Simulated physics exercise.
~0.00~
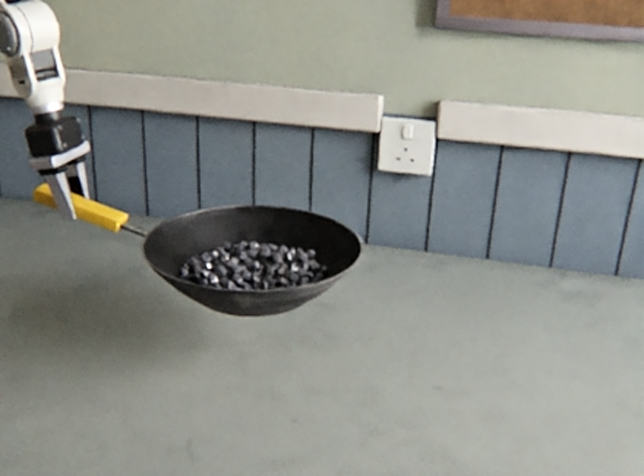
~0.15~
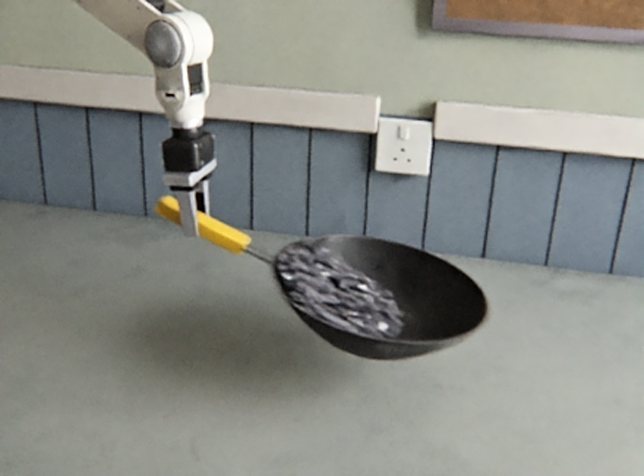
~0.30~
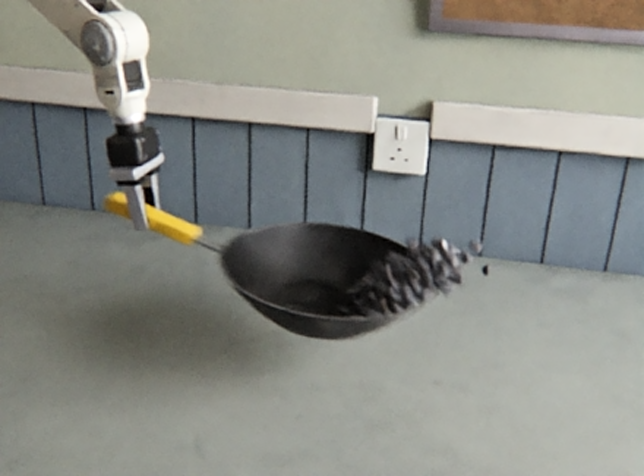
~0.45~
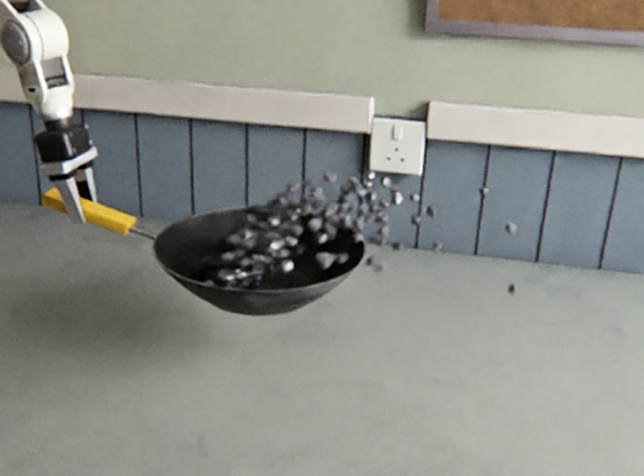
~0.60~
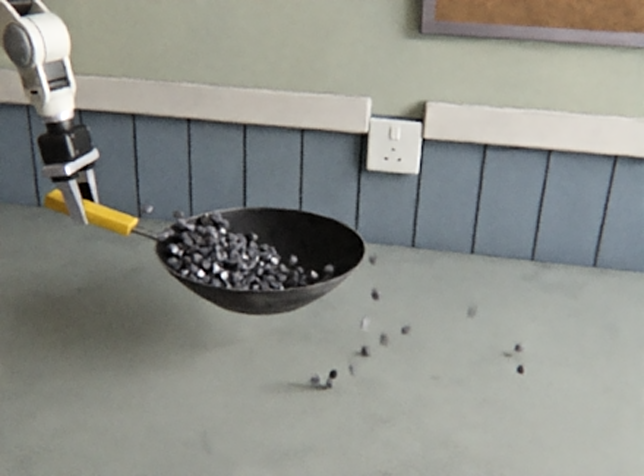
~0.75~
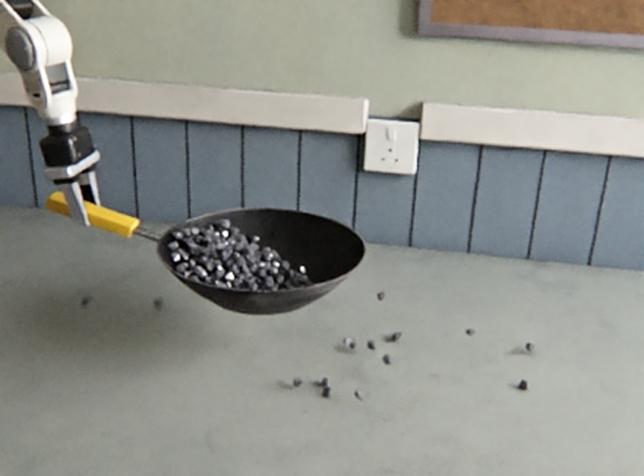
Robot arm swinging a black wok of dark pebbles right, then jerking it back left, tossing them and scattering a few on the tabletop.
